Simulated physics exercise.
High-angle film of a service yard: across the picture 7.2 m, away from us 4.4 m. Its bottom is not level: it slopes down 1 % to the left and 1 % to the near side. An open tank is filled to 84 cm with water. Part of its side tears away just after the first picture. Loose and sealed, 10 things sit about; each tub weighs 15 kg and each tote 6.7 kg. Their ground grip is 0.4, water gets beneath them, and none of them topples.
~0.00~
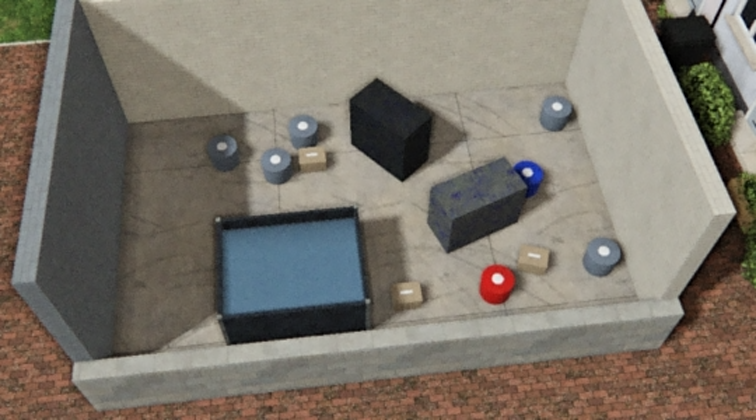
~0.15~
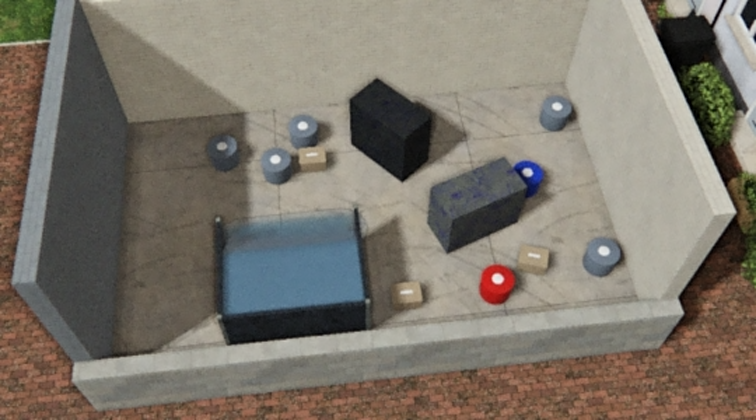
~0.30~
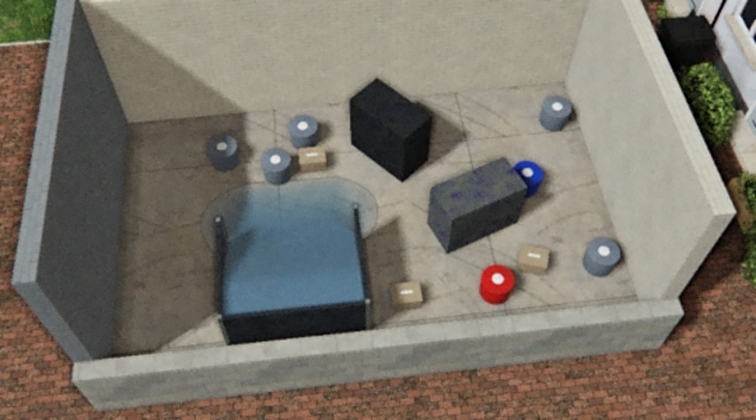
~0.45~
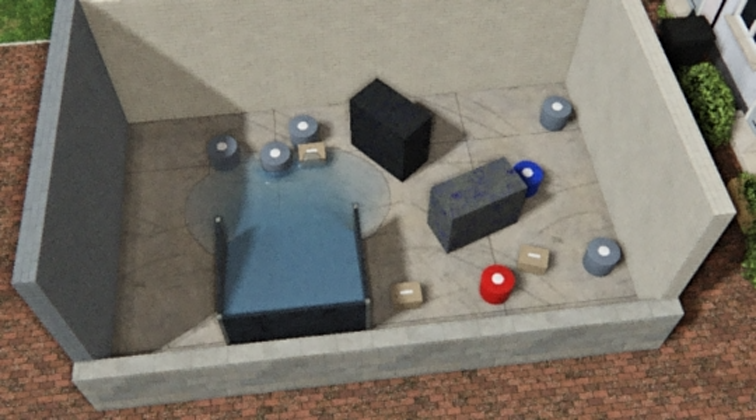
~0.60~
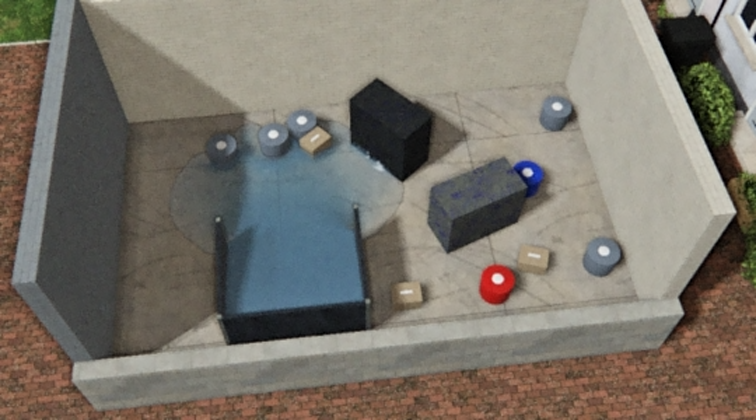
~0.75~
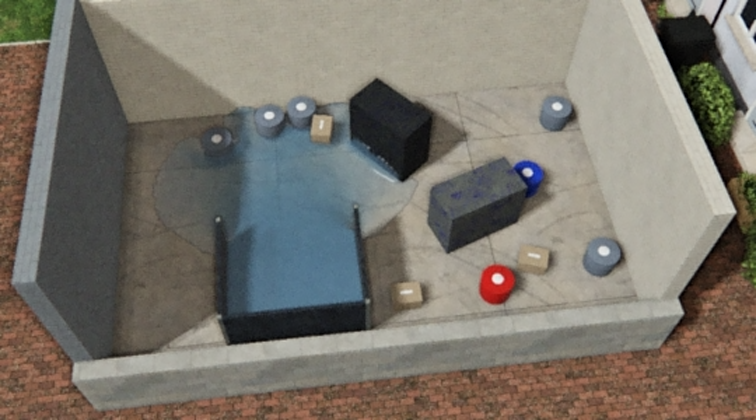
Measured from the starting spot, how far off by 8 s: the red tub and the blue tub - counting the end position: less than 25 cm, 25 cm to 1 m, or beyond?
Result: The red tub ought to stand firm. The blue tub ought to stand firm.
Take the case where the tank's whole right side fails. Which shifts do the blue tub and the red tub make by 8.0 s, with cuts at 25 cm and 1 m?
Blue tub: Displaced far; red tub: Displaced far.
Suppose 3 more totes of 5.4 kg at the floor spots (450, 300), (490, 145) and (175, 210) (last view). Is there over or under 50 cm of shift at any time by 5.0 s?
Going one by one: Not far enough, too far, too far.
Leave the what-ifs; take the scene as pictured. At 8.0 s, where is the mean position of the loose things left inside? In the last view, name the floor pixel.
They're centred close to (434, 231).
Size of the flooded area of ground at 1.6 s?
Somewhere around 15 m2, roughly.
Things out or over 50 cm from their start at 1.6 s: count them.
The number comes to 3.
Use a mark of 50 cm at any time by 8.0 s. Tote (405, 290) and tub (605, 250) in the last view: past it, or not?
The first never reached the threshold, and the second never reached the threshold.
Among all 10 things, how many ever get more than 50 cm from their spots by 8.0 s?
I make it 6.
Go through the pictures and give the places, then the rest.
In the first frame, the red tub at (498, 279), on the bottom; the blue tub at (528, 173), on the bottom; 2.6 m2 under water; 0 of 10 have shifted.
In the second frame, the red tub at (498, 279) rests on the ground; the blue tub at (528, 173) rests on the ground; 3.8 m2 under water; 0 of 10 have shifted.
In the third frame, the red tub at (498, 279), on the bottom; the blue tub at (528, 173), on the bottom; 5.3 m2 under water; 0 of 10 have shifted.
In the fourth frame, the red tub at (498, 279) rests on the ground; the blue tub at (528, 173), on the bottom; water covers 6.9 m2; 2 of 10 have shifted.
In the fifth frame, the red tub at (498, 279) rests on the ground; the blue tub at (528, 173) rests on the ground; 8.6 m2 under water; 3 of 10 have shifted.
In the sixth frame, the red tub at (498, 279), on the bottom; the blue tub at (528, 173), on the bottom; water covers 10.2 m2; 4 of 10 have shifted.
After 1.6 s the red tub is near (498, 279), 0.0 m from its start, aground; the blue tub is near (528, 173), 0.0 m from its start, aground; 4 afloat.
After 3.6 s the red tub is near (498, 279), 0.0 m from its start, aground; the blue tub is near (528, 173), 0.0 m from its start, aground; 4 afloat.
After 5.6 s the red tub is near (499, 279), 0.0 m from its start, aground; the blue tub is near (528, 173), 0.0 m from its start, aground; 3 afloat.
After 8.0 s the red tub is near (498, 270), 0.1 m from its start, aground; the blue tub is near (528, 173), 0.0 m from its start, aground; 4 afloat.
